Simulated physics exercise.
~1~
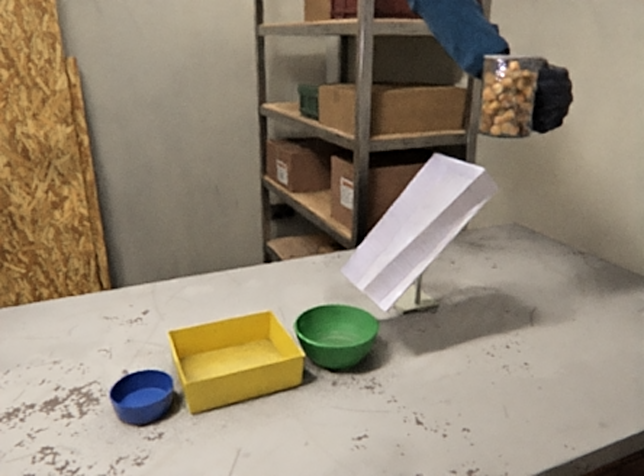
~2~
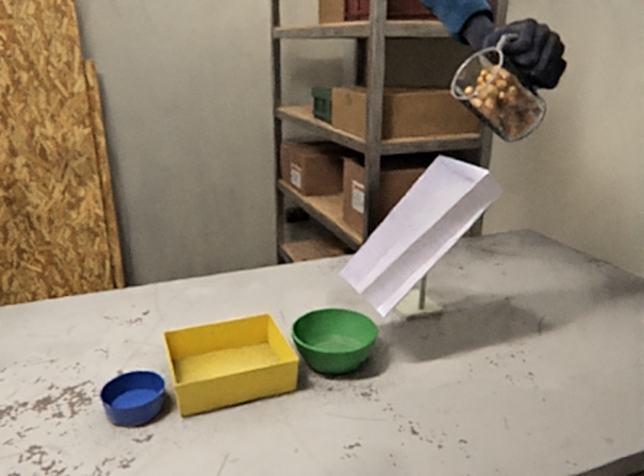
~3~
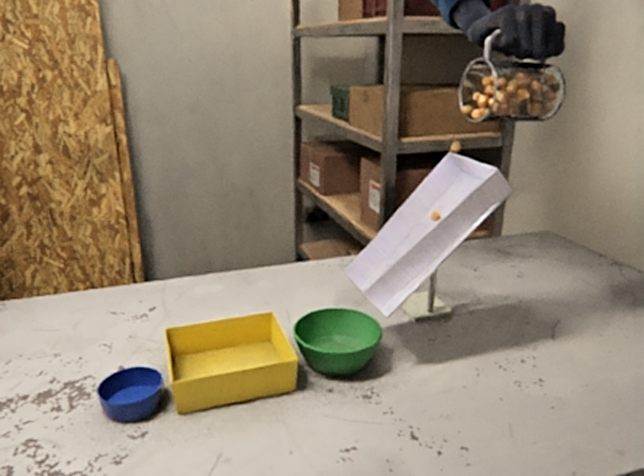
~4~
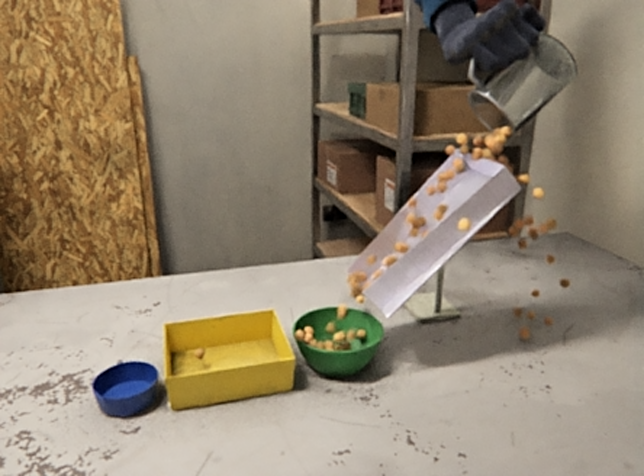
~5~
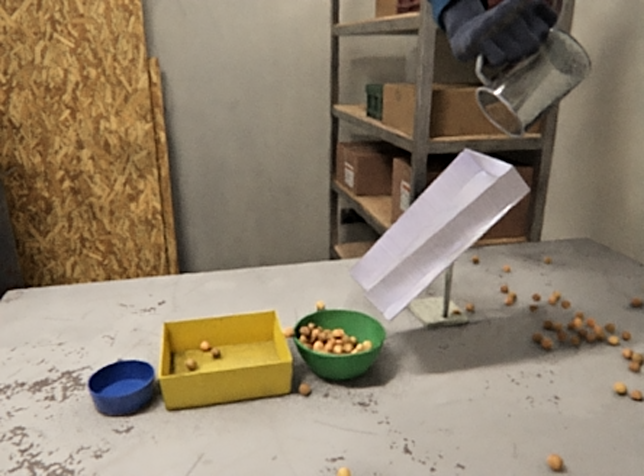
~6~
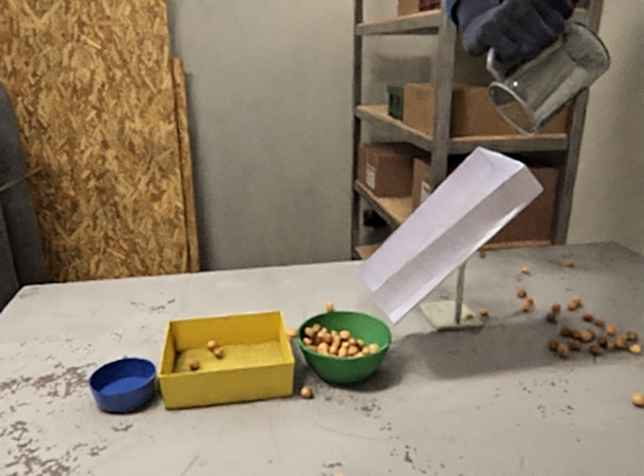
Wooden beads pouring from a cup in a gloved hand down a white chute, mostly filling a green bowl, many scattering on the table.
